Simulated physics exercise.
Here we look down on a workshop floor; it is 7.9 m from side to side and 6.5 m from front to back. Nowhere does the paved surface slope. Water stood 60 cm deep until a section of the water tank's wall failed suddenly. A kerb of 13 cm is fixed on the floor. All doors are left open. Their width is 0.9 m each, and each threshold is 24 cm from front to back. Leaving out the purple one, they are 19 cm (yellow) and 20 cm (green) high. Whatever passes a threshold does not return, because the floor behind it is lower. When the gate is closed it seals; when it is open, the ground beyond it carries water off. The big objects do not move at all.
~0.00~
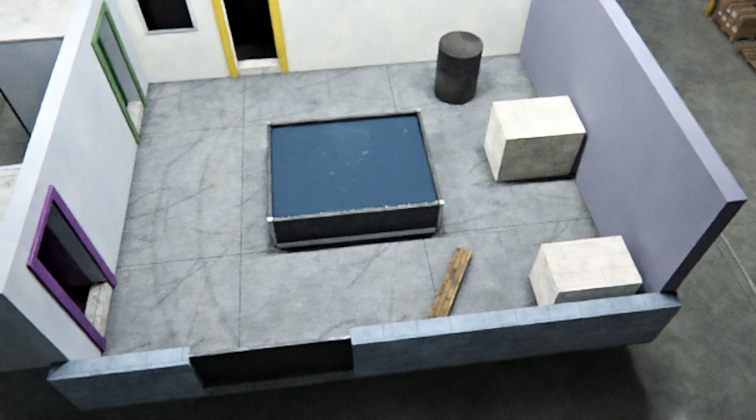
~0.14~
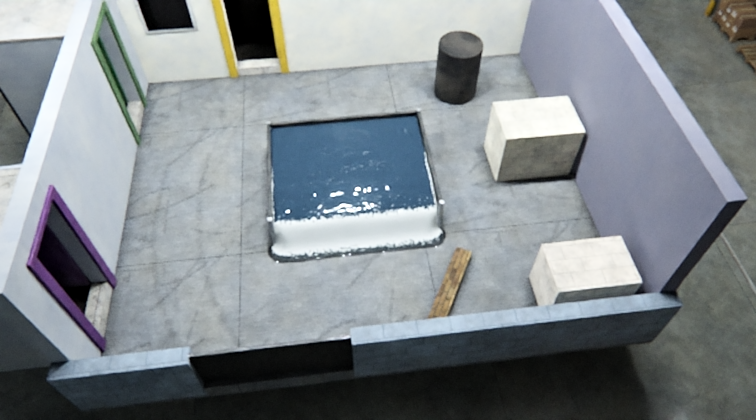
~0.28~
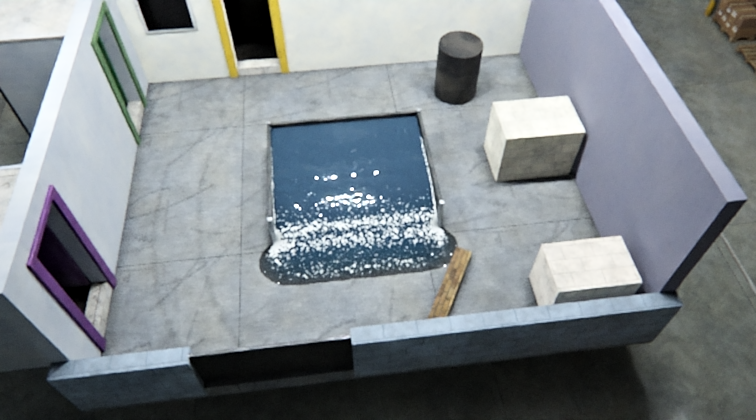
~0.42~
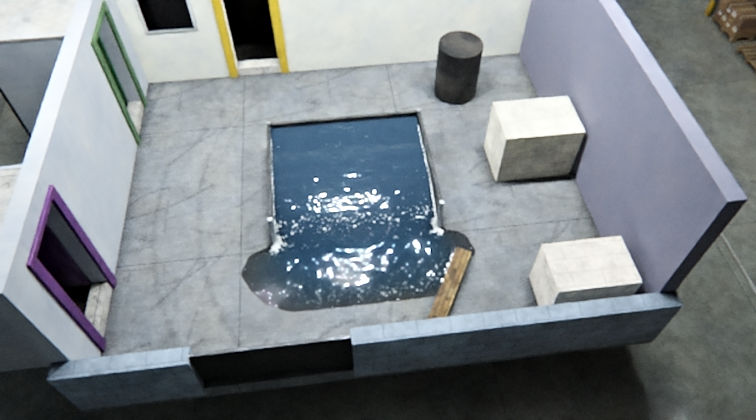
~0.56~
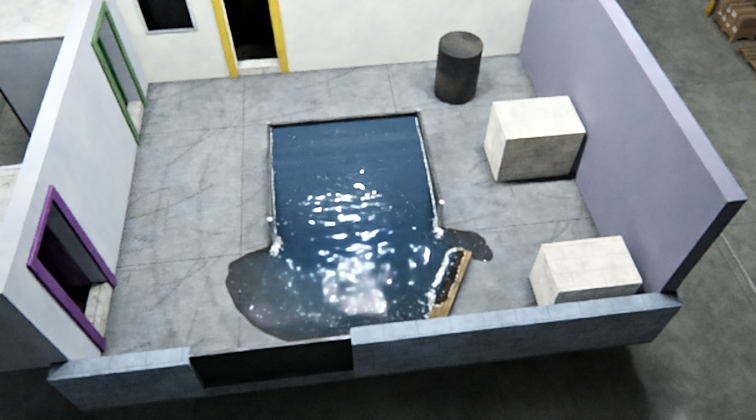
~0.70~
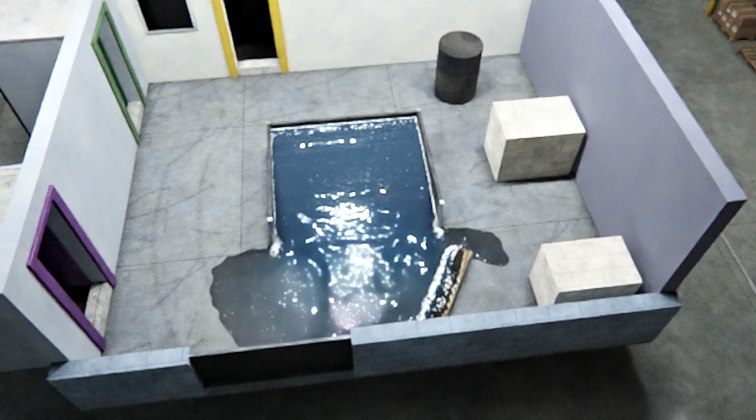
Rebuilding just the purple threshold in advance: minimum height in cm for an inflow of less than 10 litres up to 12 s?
Roughly 27 cm.
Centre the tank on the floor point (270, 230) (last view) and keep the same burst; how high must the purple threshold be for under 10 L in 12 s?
Close to 30 cm would do it.
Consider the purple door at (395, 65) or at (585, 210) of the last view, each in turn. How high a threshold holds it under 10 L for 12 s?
About 7.5 cm for the first and 12.5 cm for the second.
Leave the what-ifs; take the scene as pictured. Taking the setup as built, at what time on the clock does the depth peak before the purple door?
Crest at t of about 3.0 s.
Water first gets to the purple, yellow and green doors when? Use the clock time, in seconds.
Purple 2.2 s, yellow 5.5 s, green 3.8 s.
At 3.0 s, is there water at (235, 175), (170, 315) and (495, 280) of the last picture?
Spot one bone dry, spot two awash, spot three awash.
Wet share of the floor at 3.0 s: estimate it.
Approximately 35 % of the floor.
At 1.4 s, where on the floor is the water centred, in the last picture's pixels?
Around (355, 236).
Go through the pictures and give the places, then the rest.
In the first picture, still water, 60 cm deep, in the water tank at (350, 164); the purple door at (81, 280) is dry.
In the second picture, water pours out at (357, 227) and has run 0.3 m, to (280, 258); about 8 cm deep outside, 60 cm at the back.
In the third picture, water pours out at (357, 229) and has run 0.8 m, to (296, 281); about 12 cm deep outside, 60 cm at the back.
In the fourth picture, the gap is at (358, 230), the front 1.2 m out at (289, 306); the back of the water tank holds 60 cm.
In the fifth picture, the gap is at (358, 230), the front 1.8 m out at a hidden place; the back of the water tank holds 58 cm.
In the sixth picture, the gap is at (358, 230), the front 2.1 m out at a hidden place; the back of the water tank holds 52 cm; 1.8 m in a straight line remain to the purple door at (81, 280).
After 1.4 s water covers 25 % of the floor, deepest (48 cm) near (415, 346); it has not reached the purple door.
After 3.0 s water covers 35 % of the floor, deepest (39 cm) near (110, 383); 31 cm at the purple door, 5 litres in over its 22 cm threshold.
After 12.0 s water covers 100 % of the floor, deepest (16 cm) near (548, 135); 7 cm at the purple door, 34 litres in over its 22 cm threshold.
At the purple door as built, the water arrived by 2.3 s and peaked near 31 cm at 3.0 s.
Run again over the same 12 s with other heights there, 19 litres in over 24.5 cm, 0 litres over 33.5 cm. The limit of 10 litres is kept from about 27 cm up.
